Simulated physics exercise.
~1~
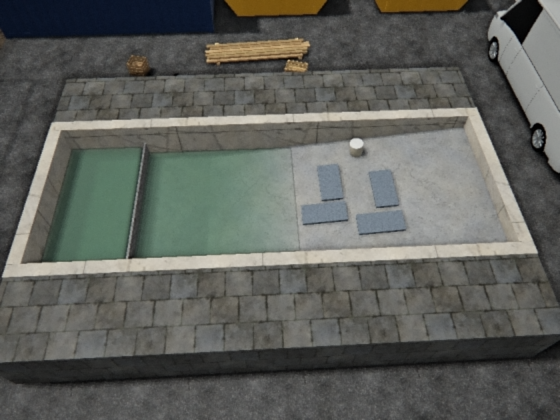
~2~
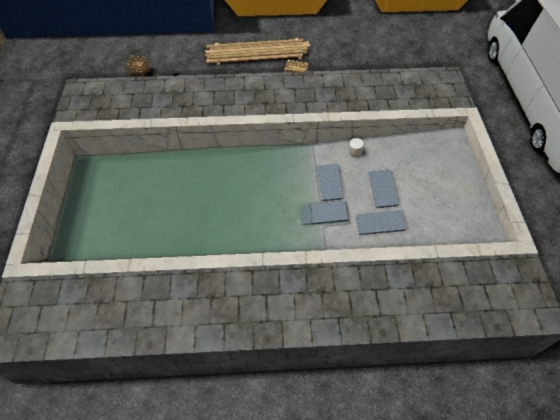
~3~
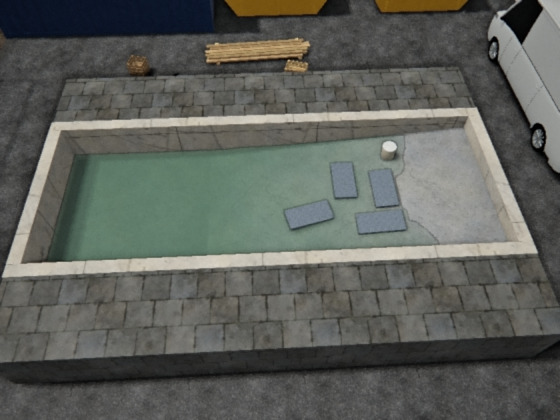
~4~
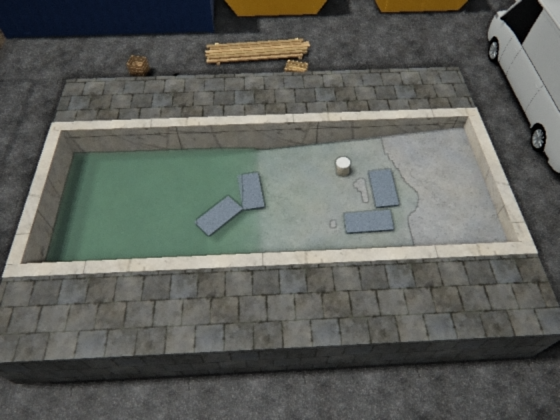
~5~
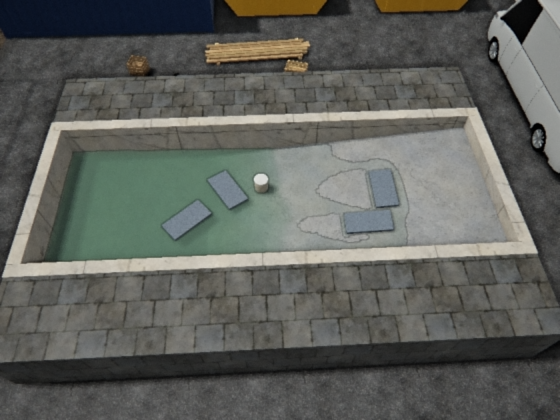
In a stone-edged basin with a sloping floor, the divider at the left disappeared and green water spread right, reaching blue-grey slabs and a pale drum; as it drew back, two slabs and the drum drifted left, ending apart from the remaining pair.
